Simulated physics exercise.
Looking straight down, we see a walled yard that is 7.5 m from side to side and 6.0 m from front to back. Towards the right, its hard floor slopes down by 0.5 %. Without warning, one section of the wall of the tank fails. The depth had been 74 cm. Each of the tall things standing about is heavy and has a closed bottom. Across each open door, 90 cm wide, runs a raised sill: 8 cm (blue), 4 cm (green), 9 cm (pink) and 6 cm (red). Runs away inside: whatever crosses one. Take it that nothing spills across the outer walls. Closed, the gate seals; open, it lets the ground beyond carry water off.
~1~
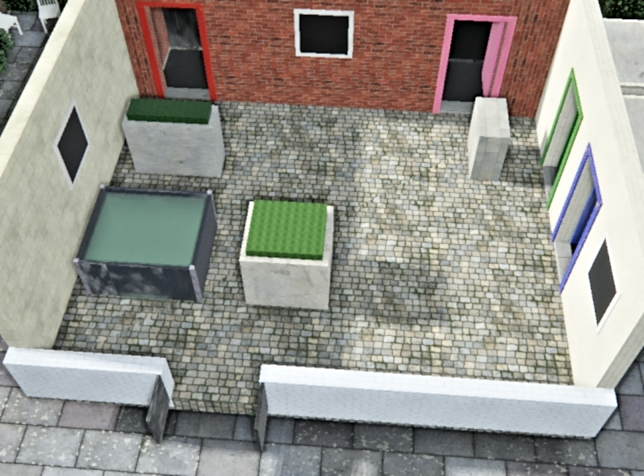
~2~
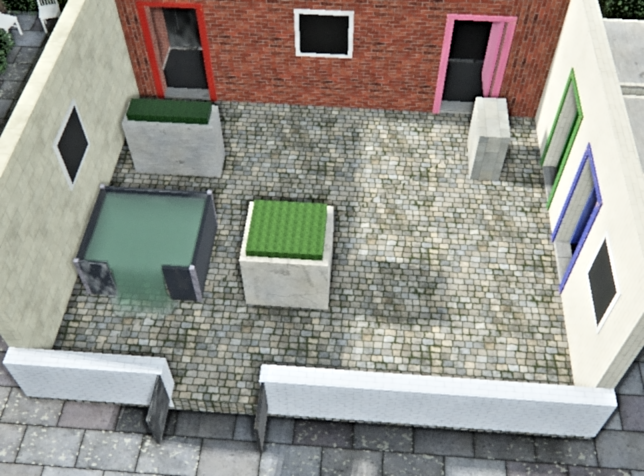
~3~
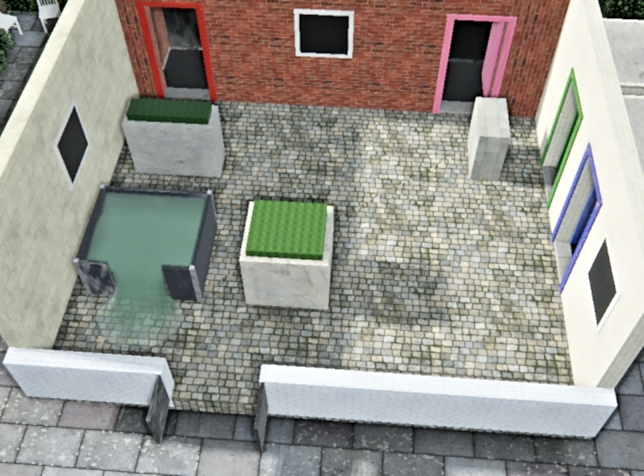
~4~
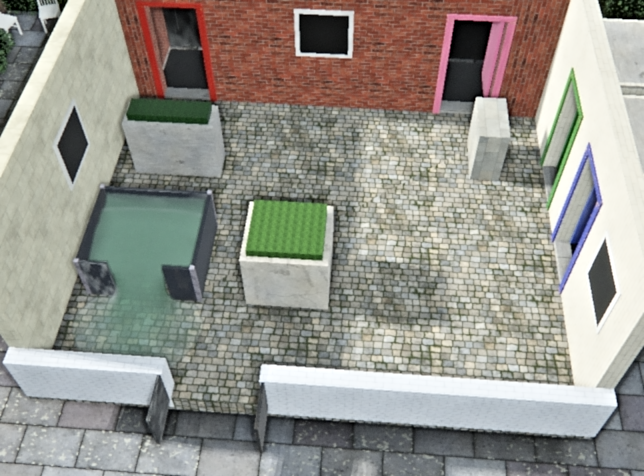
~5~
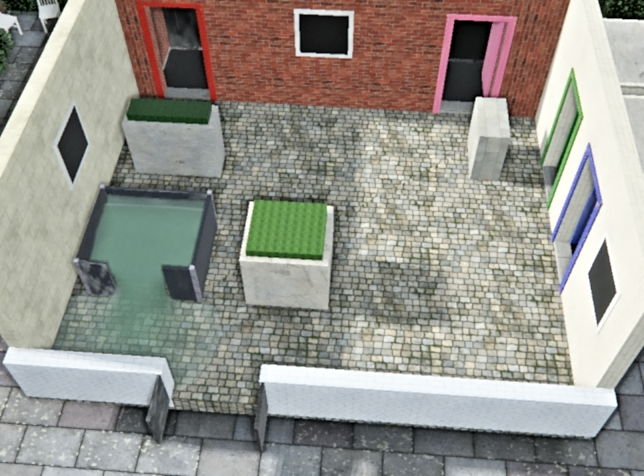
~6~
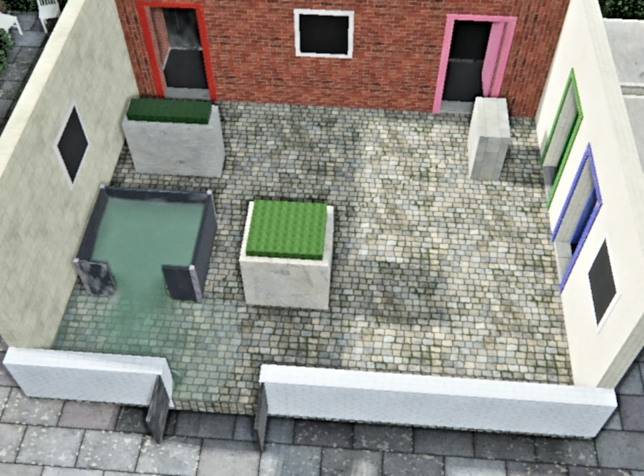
Greenish water pours from a tank's broken front wall and spreads across the paved yard.
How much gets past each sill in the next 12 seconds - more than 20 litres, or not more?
At the blue door, not more. At the green door, not more. At the pink door, not more. At the red door, not more.
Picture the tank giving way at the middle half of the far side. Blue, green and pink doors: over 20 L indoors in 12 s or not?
Then it goes blue fine, green too high, pink fine.
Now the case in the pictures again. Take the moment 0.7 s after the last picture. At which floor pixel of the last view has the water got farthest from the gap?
(308, 392).
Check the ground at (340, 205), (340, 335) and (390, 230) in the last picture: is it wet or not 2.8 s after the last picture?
First spot not yet wet, second submerged, third not yet wet.
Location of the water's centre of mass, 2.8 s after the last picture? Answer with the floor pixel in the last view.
Roughly (177, 296).
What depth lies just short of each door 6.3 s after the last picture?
Readings (cm): Blue = 6; green = 3; pink = 0; red = 5.
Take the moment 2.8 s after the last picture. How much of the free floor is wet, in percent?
35 %.
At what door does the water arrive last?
The pink door is last.
Then, 0.7 s after the last picture water covers 10 % of the floor and is deepest (48 cm) near (45, 373); blue door not reached, green door not reached, pink door not reached, red door not reached.
Then, 1.5 s after the last picture water covers 20 % of the floor and is deepest (33 cm) near (57, 374); blue door not reached, green door not reached, pink door not reached, red door not reached.
Then, 2.8 s after the last picture water covers 35 % of the floor and is deepest (24 cm) near (45, 373); blue door not reached, green door not reached, pink door not reached, red door 5 cm at the sill, 0 L in.
Then, 6.3 s after the last picture water covers 60 % of the floor and is deepest (12 cm) near (131, 379); blue door 6 cm at the sill, 0 L in, green door 3 cm at the sill, 0 L in, pink door not reached, red door 5 cm at the sill, 8 L in.
Then, 11.3 s after the last picture water covers 80 % of the floor and is deepest (7 cm) near (529, 130); blue door 4 cm at the sill, 0 L in, green door 4 cm at the sill, 1 L in, pink door 5 cm at the sill, 0 L in, red door 3 cm at the sill, 8 L in.
